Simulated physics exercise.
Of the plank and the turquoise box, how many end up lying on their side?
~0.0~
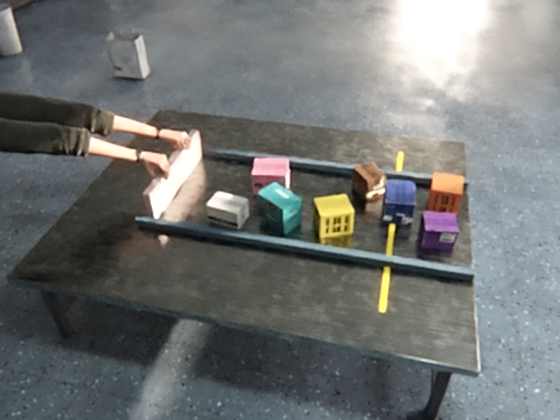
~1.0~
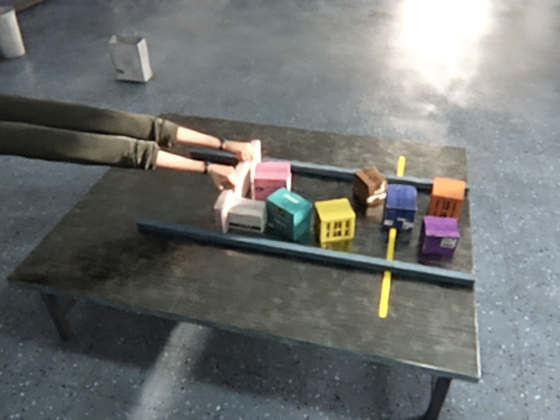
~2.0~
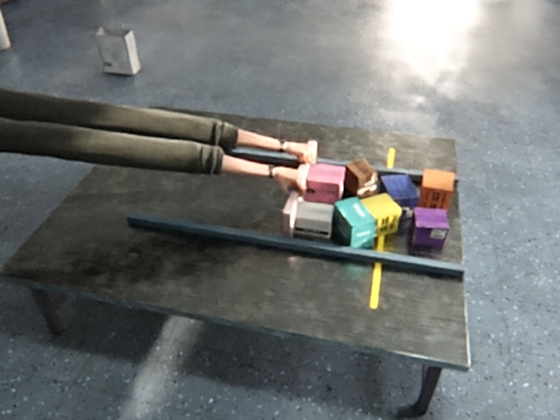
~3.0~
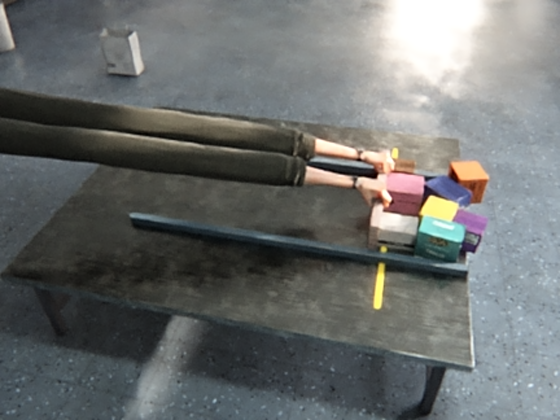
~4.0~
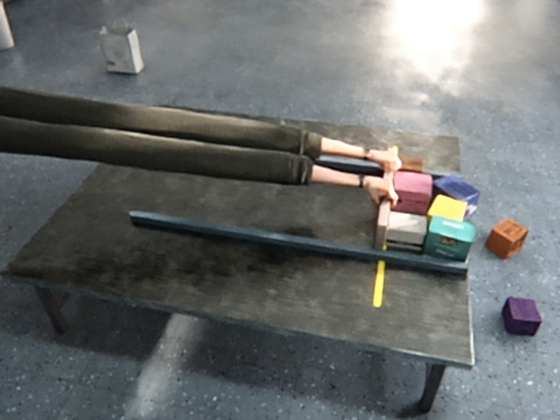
Neither of them does; the plank and the turquoise box are both still upright at the end.
